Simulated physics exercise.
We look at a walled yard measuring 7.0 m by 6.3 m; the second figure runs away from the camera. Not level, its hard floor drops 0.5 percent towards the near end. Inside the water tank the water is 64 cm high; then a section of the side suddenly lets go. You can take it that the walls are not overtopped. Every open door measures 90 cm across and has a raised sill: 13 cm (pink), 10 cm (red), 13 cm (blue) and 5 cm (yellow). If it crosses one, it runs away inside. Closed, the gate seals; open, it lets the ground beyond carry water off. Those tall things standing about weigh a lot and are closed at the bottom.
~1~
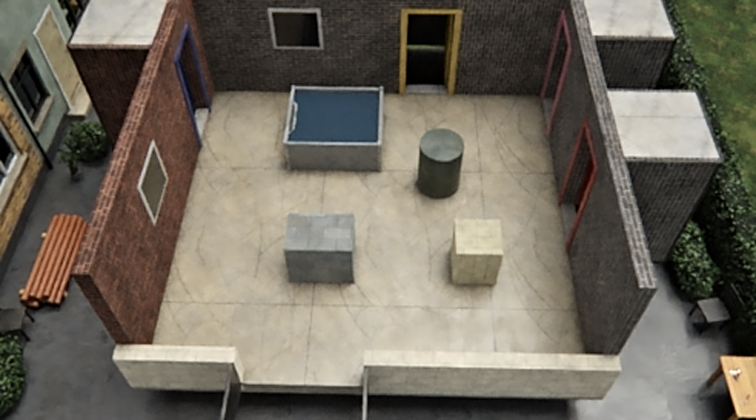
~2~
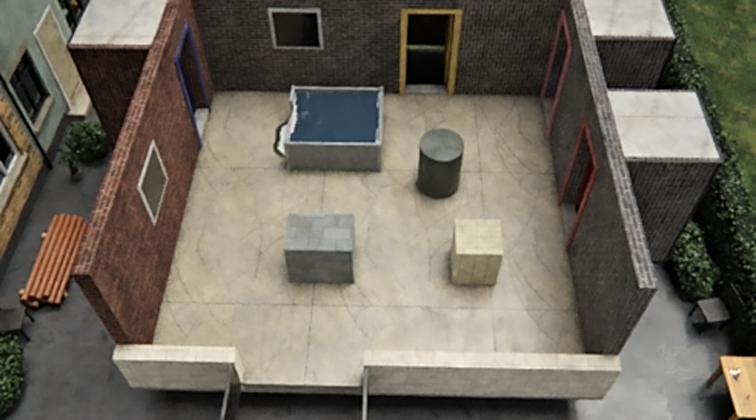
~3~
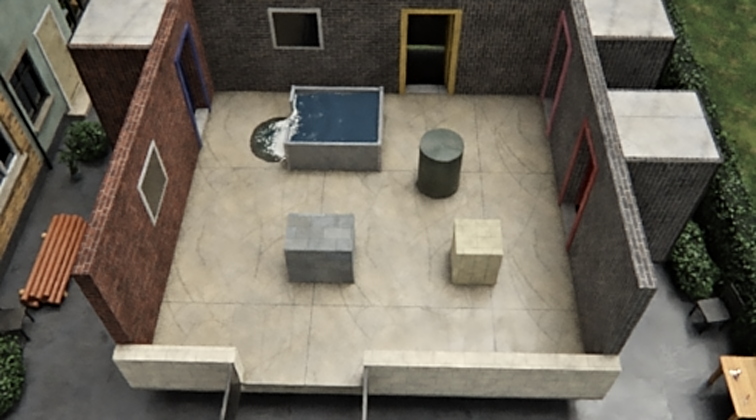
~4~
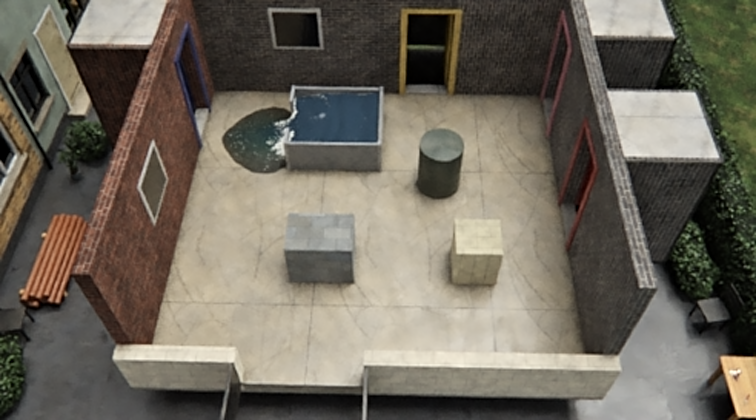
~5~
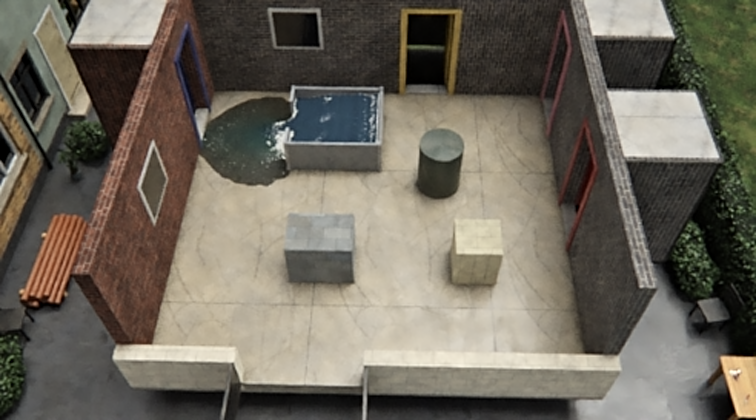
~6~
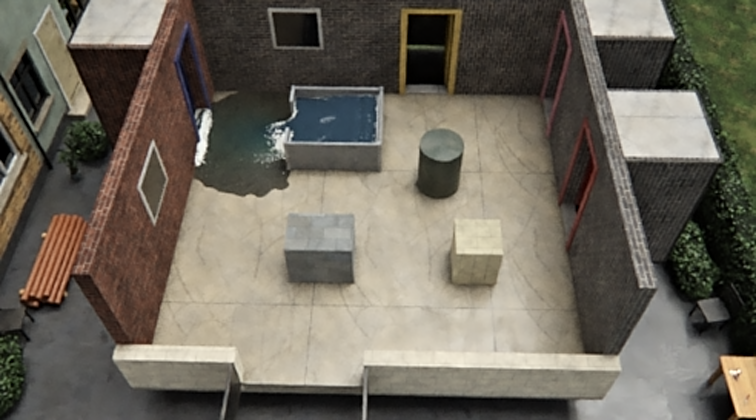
Water poured out through the left side of a raised tank in a walled yard and spread across the pale floor to the brick wall by the blue-framed door, splashing white there.
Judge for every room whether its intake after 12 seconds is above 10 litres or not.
Pink door: Less than stated, red door: Less than stated, blue door: More than stated, yellow door: Less than stated.
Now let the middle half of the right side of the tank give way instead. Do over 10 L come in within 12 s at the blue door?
Compared with the limit, blue is less.
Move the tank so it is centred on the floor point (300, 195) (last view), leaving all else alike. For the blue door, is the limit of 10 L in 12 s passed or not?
So then, blue stays inside.
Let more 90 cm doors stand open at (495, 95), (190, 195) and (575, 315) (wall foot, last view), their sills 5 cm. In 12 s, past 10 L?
Result in order - not enough, more than that, not enough.
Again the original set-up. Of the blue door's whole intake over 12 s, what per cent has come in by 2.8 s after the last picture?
By then it's near 90% of the total.
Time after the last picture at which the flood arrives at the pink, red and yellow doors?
Door times: Pink 5.5 s / red 8.0 s / yellow 3.4 s.
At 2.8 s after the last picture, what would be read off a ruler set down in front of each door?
Measured in centimetres, the pink door gives 0, the red door 0, the blue door 19 and the yellow door 0.
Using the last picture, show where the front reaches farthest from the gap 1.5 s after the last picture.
About pixel (155, 336).
Then, 0.7 s after the last picture water covers 15 % of the floor and is deepest (33 cm) near (215, 92); pink door not reached, red door not reached, blue door 27 cm at the sill, 53 L in, yellow door not reached.
Then, 1.5 s after the last picture water covers 20 % of the floor and is deepest (28 cm) near (205, 135); pink door not reached, red door not reached, blue door 27 cm at the sill, 120 L in, yellow door not reached.
Then, 2.8 s after the last picture water covers 30 % of the floor and is deepest (20 cm) near (203, 141); pink door not reached, red door not reached, blue door 19 cm at the sill, 163 L in, yellow door not reached.
Then, 6.3 s after the last picture water covers 55 % of the floor and is deepest (12 cm) near (205, 135); pink door 6 cm at the sill, 0 L in, red door not reached, blue door 11 cm at the sill, 184 L in, yellow door 4 cm at the sill, 0 L in.
Then, 11.3 s after the last picture water covers 80 % of the floor and is deepest (6 cm) near (150, 356); pink door 3 cm at the sill, 0 L in, red door 2 cm at the sill, 0 L in, blue door 5 cm at the sill, 184 L in, yellow door 2 cm at the sill, 0 L in.
